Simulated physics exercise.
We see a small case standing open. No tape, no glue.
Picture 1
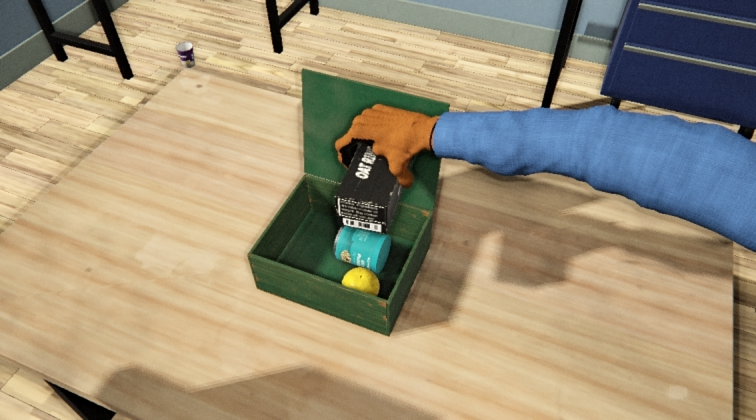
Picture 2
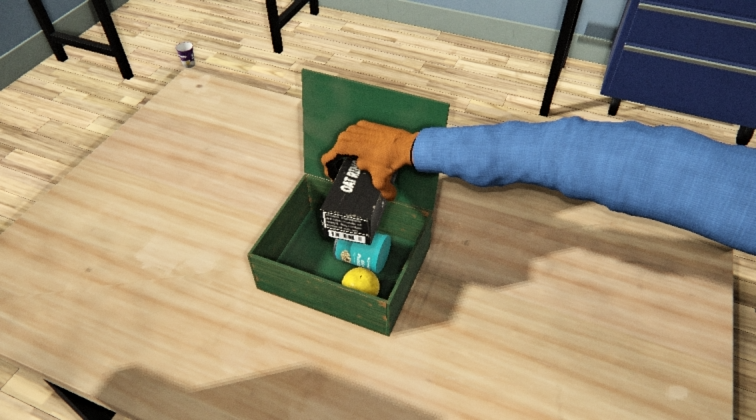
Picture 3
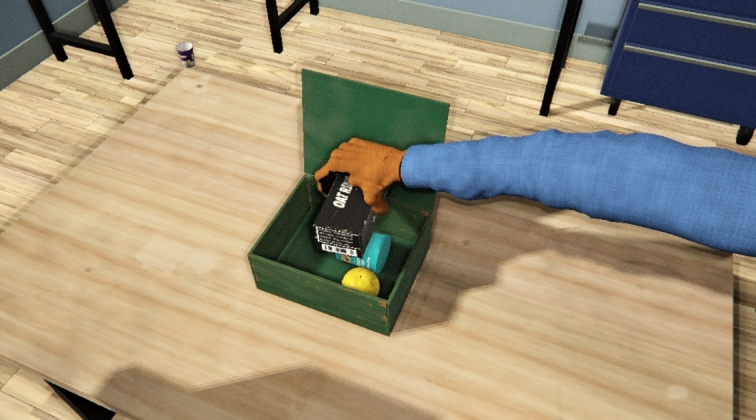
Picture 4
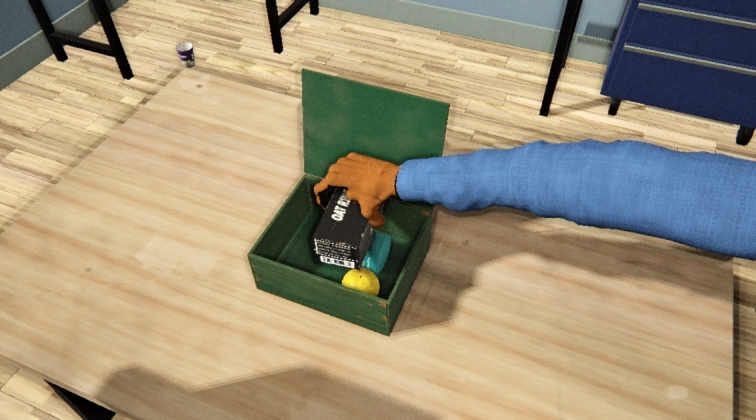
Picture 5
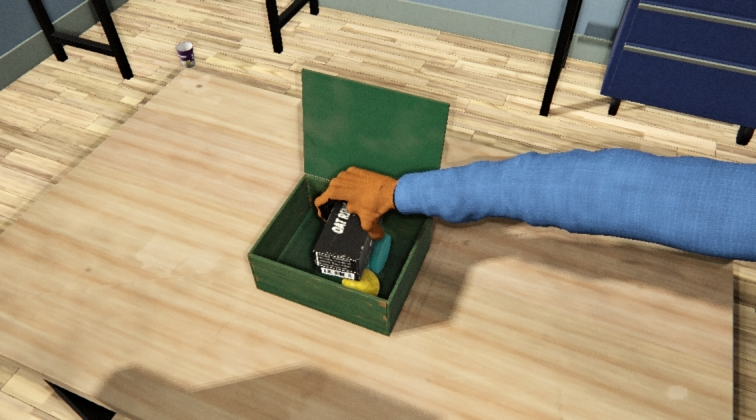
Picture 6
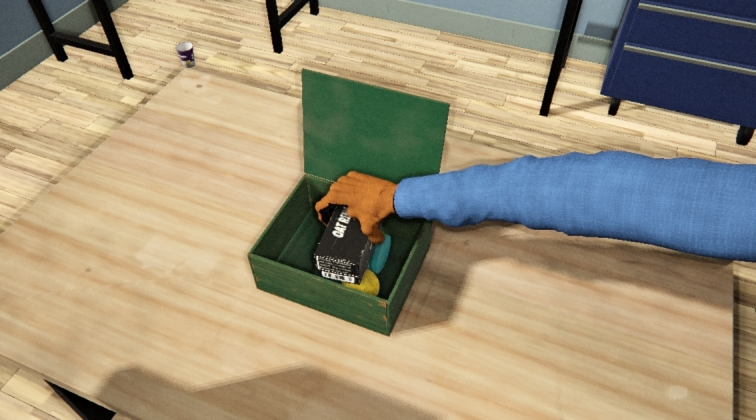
On a wooden tabletop, a small green case stands open with a turquoise tin and a round yellow item inside, while an orange-gloved hand holds a black carton above them. The hand lowers the carton into the case, moving slightly left at first, until it partly covers both items, the glove still on it.
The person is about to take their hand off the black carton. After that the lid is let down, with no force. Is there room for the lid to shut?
As it turns out, it will not close.
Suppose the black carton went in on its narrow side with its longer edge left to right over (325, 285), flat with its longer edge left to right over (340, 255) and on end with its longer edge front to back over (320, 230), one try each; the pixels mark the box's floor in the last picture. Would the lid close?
In the first case it will not close; in the second case it will not close; in the third case it will not close.
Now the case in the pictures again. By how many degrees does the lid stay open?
Some 50° above the rim.
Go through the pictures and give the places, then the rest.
In the first picture, still above its spot; black carton (378, 176); turquoise tin (362, 248).
In the second picture, still above its spot; black carton (363, 189); turquoise tin (362, 248).
In the third picture, still above its spot; black carton (355, 204).
In the fourth picture, still above its spot; black carton (352, 216).
In the fifth picture, still above its spot; black carton (353, 228).
In the sixth picture, in place under the hand; black carton (353, 232).
Then, 1.10 s after the last picture, lid starting down; black carton tipped 5° from how it was near (352, 239).
Then, 1.40 s after the last picture, lid 70° above the rim; black carton tipped 5° from how it was near (352, 239).
At rest, lid 52° above the rim; left askew, black carton; the other 2 in place. Seen from the same camera at the end, black carton near (352, 240).
